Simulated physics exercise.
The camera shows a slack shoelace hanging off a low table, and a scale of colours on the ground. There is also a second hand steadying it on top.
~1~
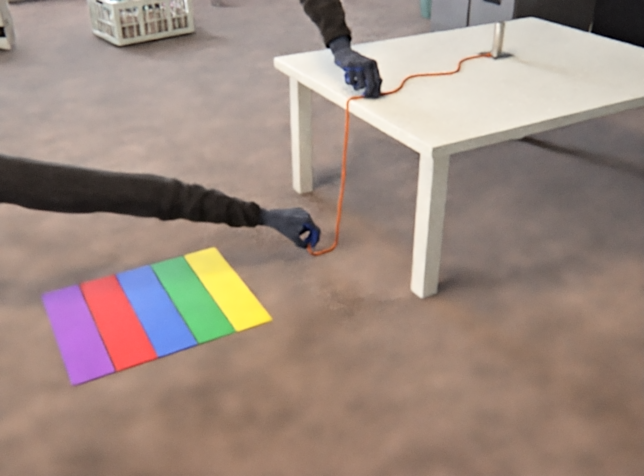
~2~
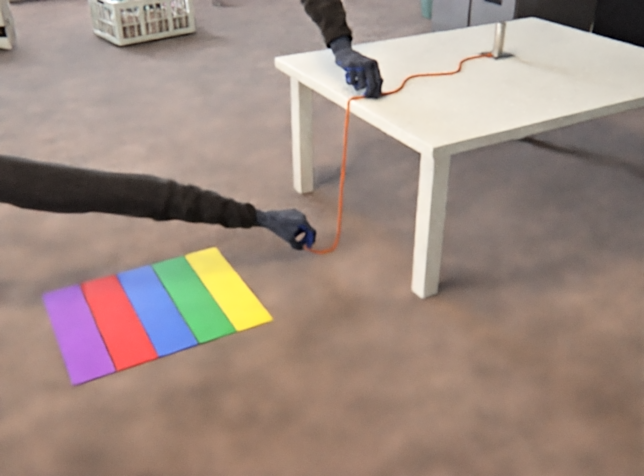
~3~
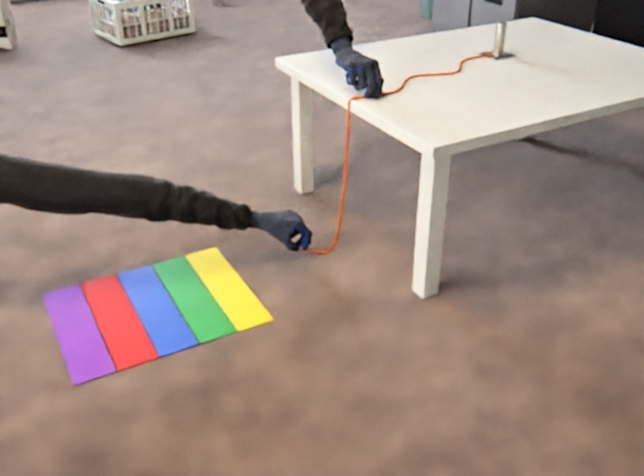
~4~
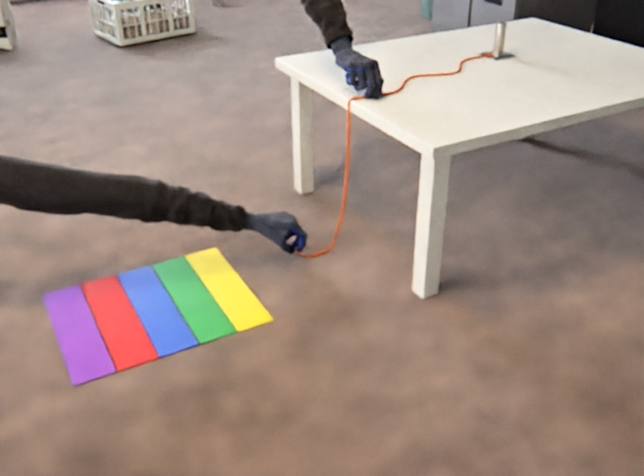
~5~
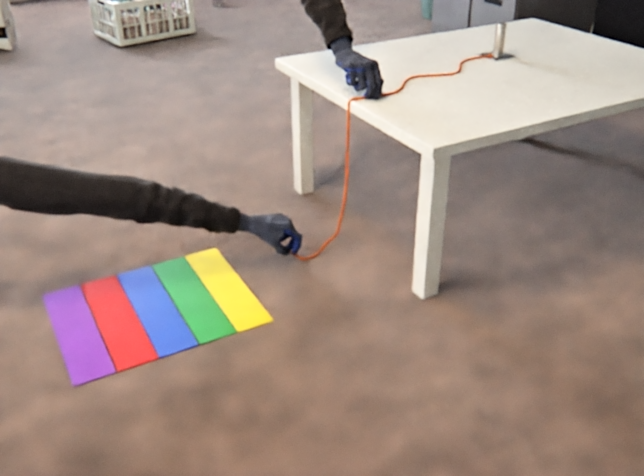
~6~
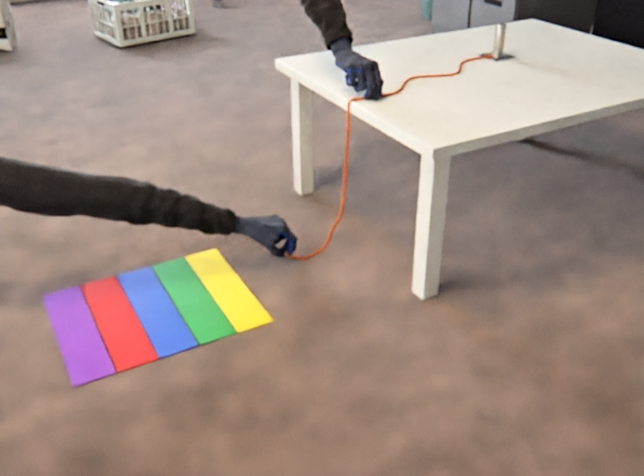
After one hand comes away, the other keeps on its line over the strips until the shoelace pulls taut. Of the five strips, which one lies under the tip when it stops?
The green strip.
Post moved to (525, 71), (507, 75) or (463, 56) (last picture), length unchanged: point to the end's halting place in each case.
The three places are (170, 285), (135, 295) and (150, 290), in that order.
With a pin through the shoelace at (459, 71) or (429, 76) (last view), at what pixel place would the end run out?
(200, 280), then (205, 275).
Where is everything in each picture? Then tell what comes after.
End (309, 245); yellow (244, 310); green (208, 322); blue (169, 334); red (129, 347); purple (87, 360), in the first picture.
End (305, 246); shoelace through (466, 59) (443, 74) (402, 87) (350, 103) (343, 172) (339, 232), in the second picture.
End (301, 248), in the third picture.
End (296, 249); shoelace through (466, 60) (444, 74) (402, 87) (350, 103) (347, 172) (337, 232), in the fourth picture.
End (291, 251), in the fifth picture.
End (286, 253); shoelace through (466, 61) (444, 76) (402, 88) (350, 104) (345, 174) (331, 232), in the sixth picture.
Early on, end near (240, 266); short of the strips.
Midway, end near (207, 276); over yellow.
At the end of the slack, end near (187, 282); over green. The end stops over the green strip.
